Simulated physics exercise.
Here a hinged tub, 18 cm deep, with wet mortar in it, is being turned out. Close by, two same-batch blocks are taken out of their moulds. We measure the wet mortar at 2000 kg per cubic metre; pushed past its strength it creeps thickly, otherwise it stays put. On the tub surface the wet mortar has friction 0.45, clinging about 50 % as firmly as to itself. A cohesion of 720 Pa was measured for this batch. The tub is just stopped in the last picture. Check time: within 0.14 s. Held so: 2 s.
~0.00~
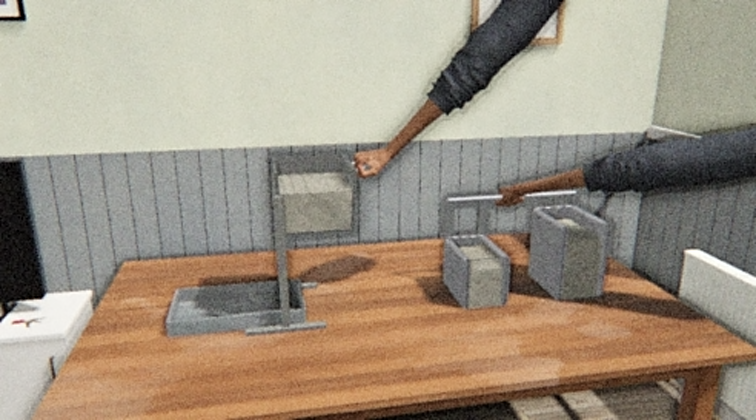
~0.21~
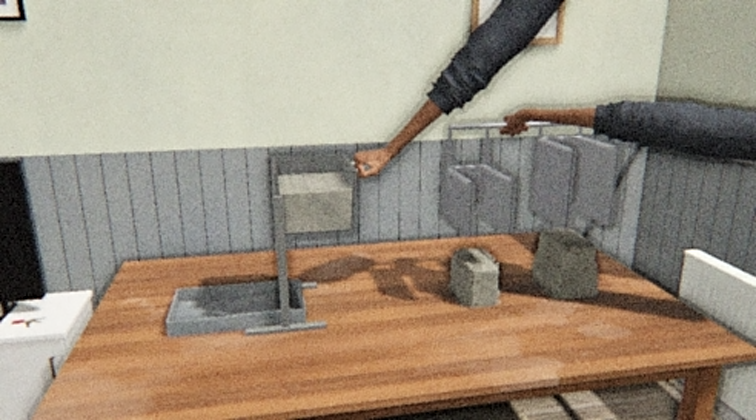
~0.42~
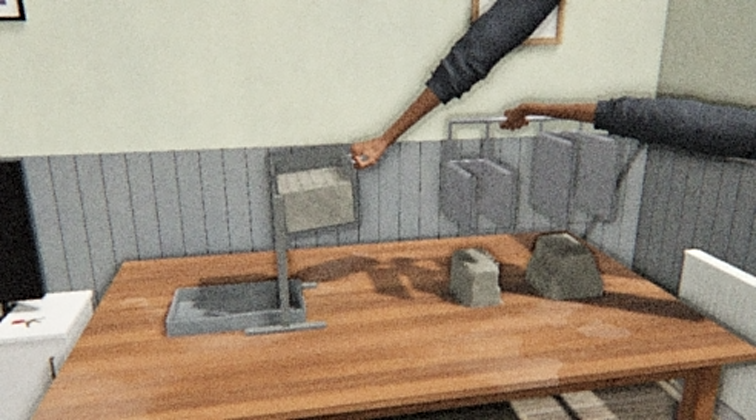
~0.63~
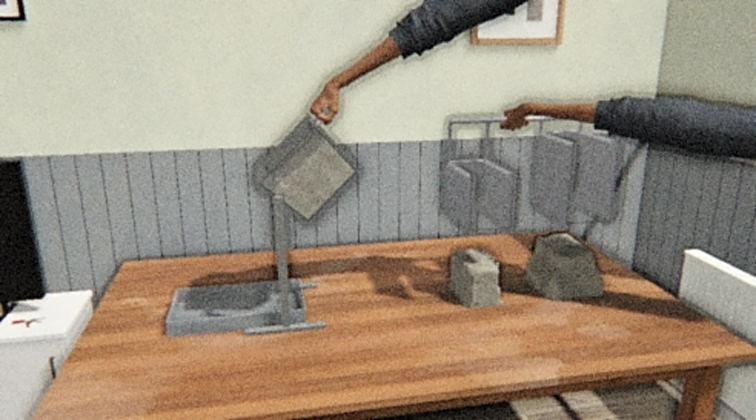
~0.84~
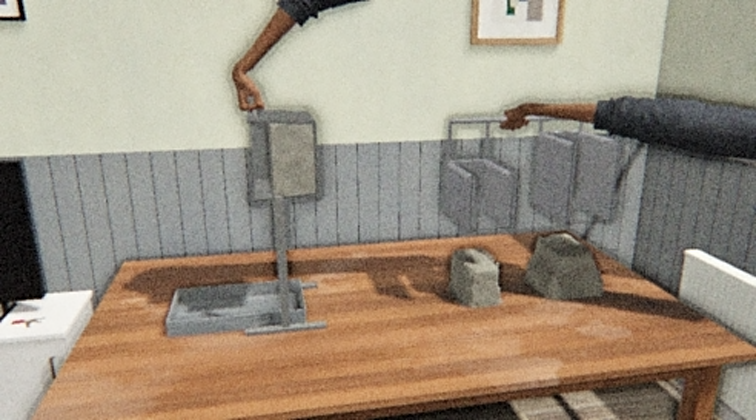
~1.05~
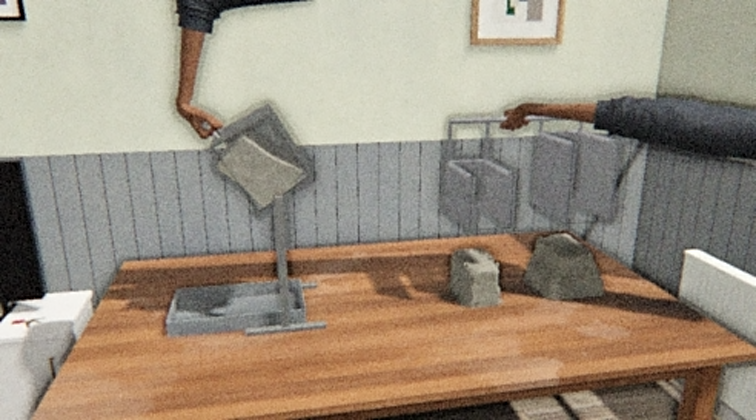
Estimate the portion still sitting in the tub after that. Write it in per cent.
The portion still in the tub is near 0 %.
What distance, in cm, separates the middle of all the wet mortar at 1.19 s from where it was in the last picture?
Around 15 cm.
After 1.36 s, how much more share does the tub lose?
Roughly 0 per cent of the load.
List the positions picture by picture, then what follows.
Handle-side rim at (353, 171), tilt 0 degrees; crest of the wet mortar at (287, 193); block heights 14 cm, 22 cm (left to right), in the first frame.
Handle-side rim at (353, 171), tilt 0 degrees; crest of the wet mortar at (287, 193); block heights 14 cm, 19 cm (left to right), in the second frame.
Handle-side rim at (350, 163), tilt 6 degrees; crest of the wet mortar at (347, 183); block heights 14 cm, 16 cm (left to right), in the third frame.
Handle-side rim at (313, 127), tilt 44 degrees; crest of the wet mortar at (325, 144); block heights 14 cm, 16 cm (left to right), in the fourth frame.
Handle-side rim at (248, 123), tilt 90 degrees; crest of the wet mortar at (285, 125); block heights 14 cm, 16 cm (left to right), in the fifth frame.
Handle-side rim at (212, 149), tilt 120 degrees; crest of the wet mortar at (245, 138); block heights 14 cm, 16 cm (left to right), in the sixth frame.
After 1.19 s, the tub is at 121 degrees and holds 25 %.
After 1.36 s, the tub is at 121 degrees and holds 0 %.
After 1.53 s, the tub is at 121 degrees and holds 0 %.
After 1.70 s, the tub is at 121 degrees and holds 0 %.
After 3.05 s, the tub is at 121 degrees and holds 0 %.
